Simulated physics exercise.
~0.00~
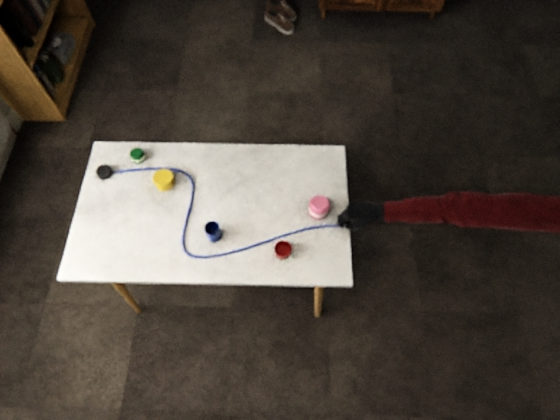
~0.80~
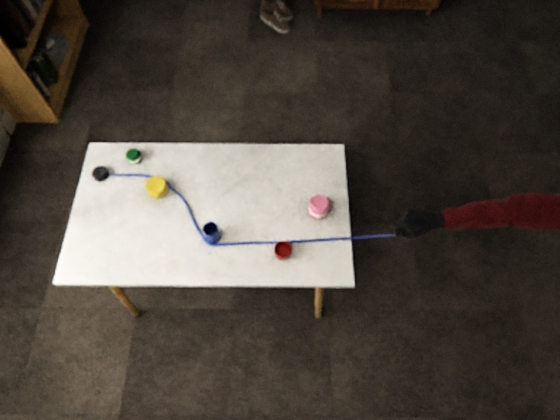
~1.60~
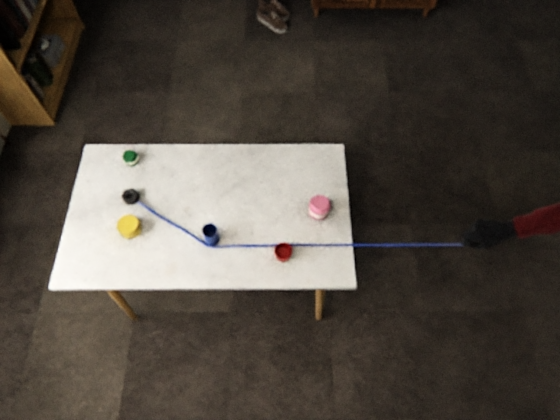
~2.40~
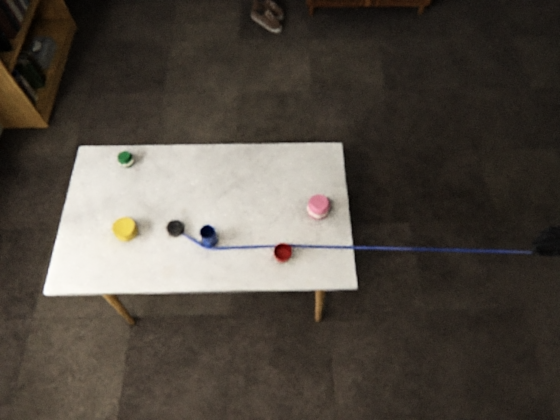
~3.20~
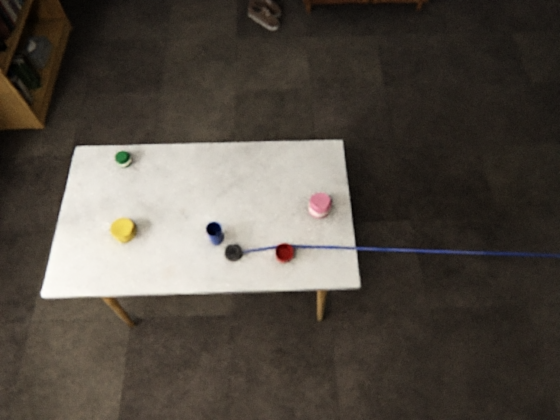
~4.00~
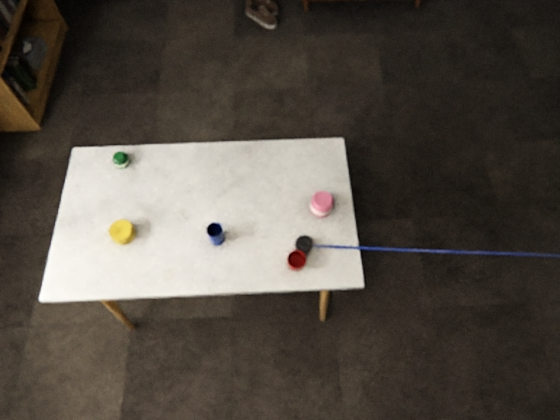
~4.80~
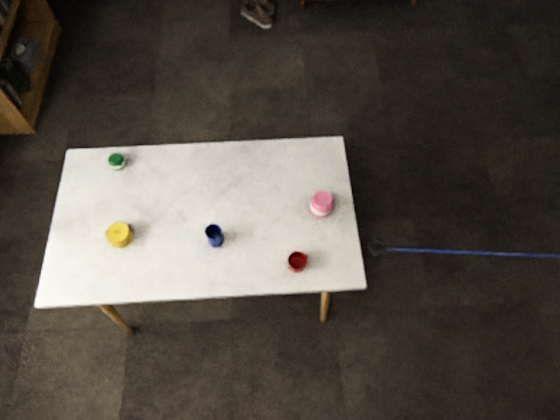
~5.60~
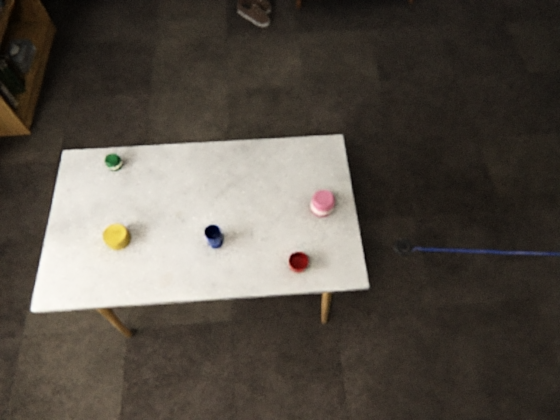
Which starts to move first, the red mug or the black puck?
The black puck starts to move first. The red mug only shifts later, when the puck has slid across the table to it.
